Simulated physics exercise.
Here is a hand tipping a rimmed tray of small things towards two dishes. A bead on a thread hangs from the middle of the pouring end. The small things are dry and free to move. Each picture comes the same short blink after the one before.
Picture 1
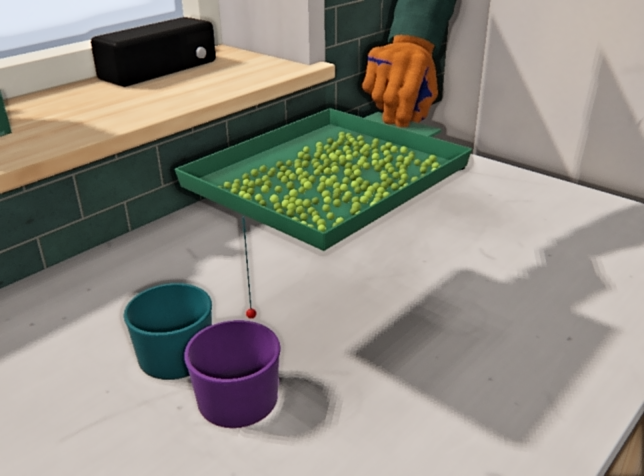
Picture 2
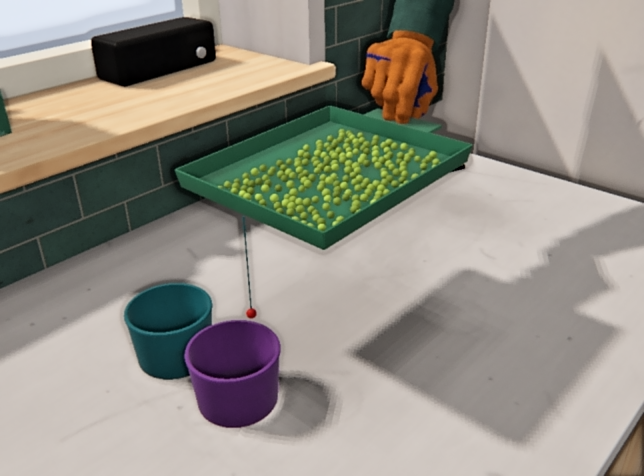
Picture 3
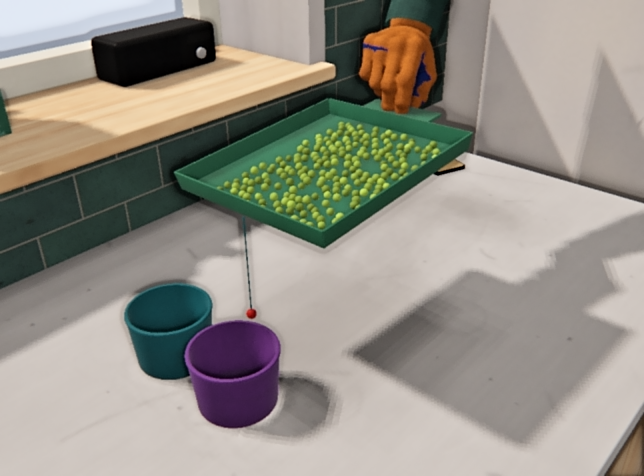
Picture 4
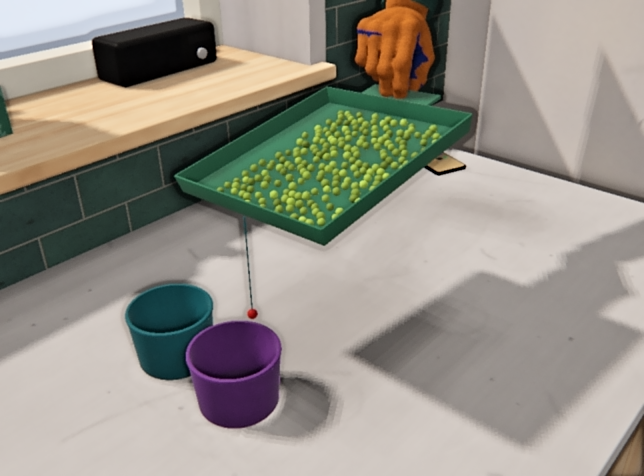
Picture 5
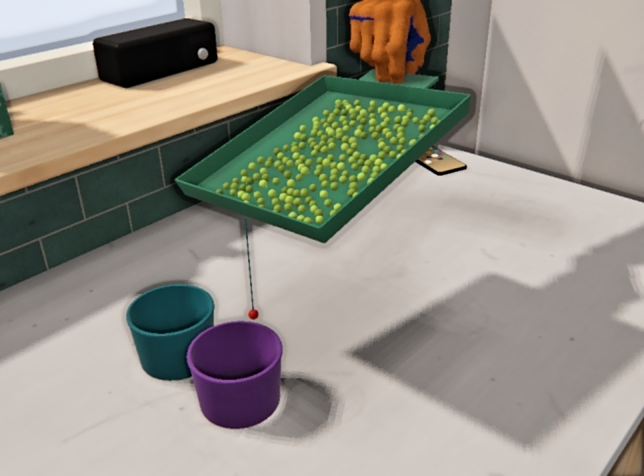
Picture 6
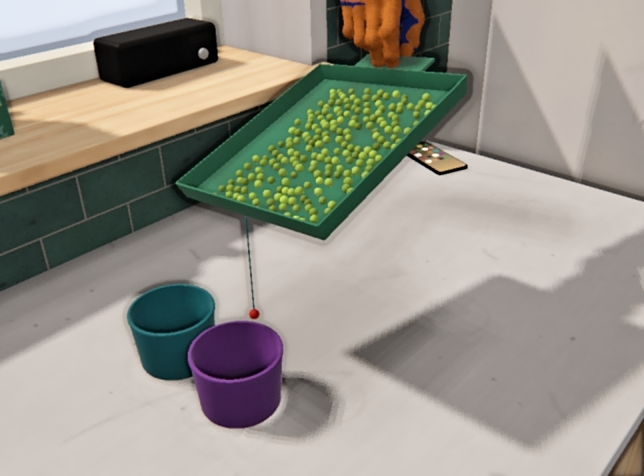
The footage shows an orange-gloved hand gradually raising the far end of a green rimmed tray of small green balls, tilting it towards a teal dish and a purple dish, which stay still on the pale counter.
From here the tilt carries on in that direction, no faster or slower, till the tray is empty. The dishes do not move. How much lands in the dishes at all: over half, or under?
In the dishes lies more than half of it.
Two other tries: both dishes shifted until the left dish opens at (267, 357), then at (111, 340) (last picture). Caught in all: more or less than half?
One: Under half. Two: Not half.
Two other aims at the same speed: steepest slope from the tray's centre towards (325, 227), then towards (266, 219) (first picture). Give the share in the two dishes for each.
The first gives 10 %, the second 40 %.
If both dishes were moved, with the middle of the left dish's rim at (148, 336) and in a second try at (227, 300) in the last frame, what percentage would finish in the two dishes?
Roughly 30 per cent, and 40 per cent.
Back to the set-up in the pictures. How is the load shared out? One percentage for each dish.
The left dish has 60 per cent, the right dish has 10.
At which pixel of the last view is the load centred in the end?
At about (176, 353).
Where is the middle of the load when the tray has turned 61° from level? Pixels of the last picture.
Close to (224, 187).
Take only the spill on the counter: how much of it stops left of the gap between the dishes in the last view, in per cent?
Close to 60 per cent.
Just after the last frame, tray tipped steeply; almost all on the tray; about a tenth in the air.
A moment on, tray tipped right over; the larger part on the tray; about a tenth in the left dish; about a tenth outside both; just a few in the air.
Further on, tray tipped past a quarter turn; about a tenth in the right dish; roughly two thirds in the left dish; roughly a quarter outside both.
When it is over, tray tipped past a quarter turn; about a tenth in the right dish; roughly two thirds in the left dish; roughly a quarter outside both.
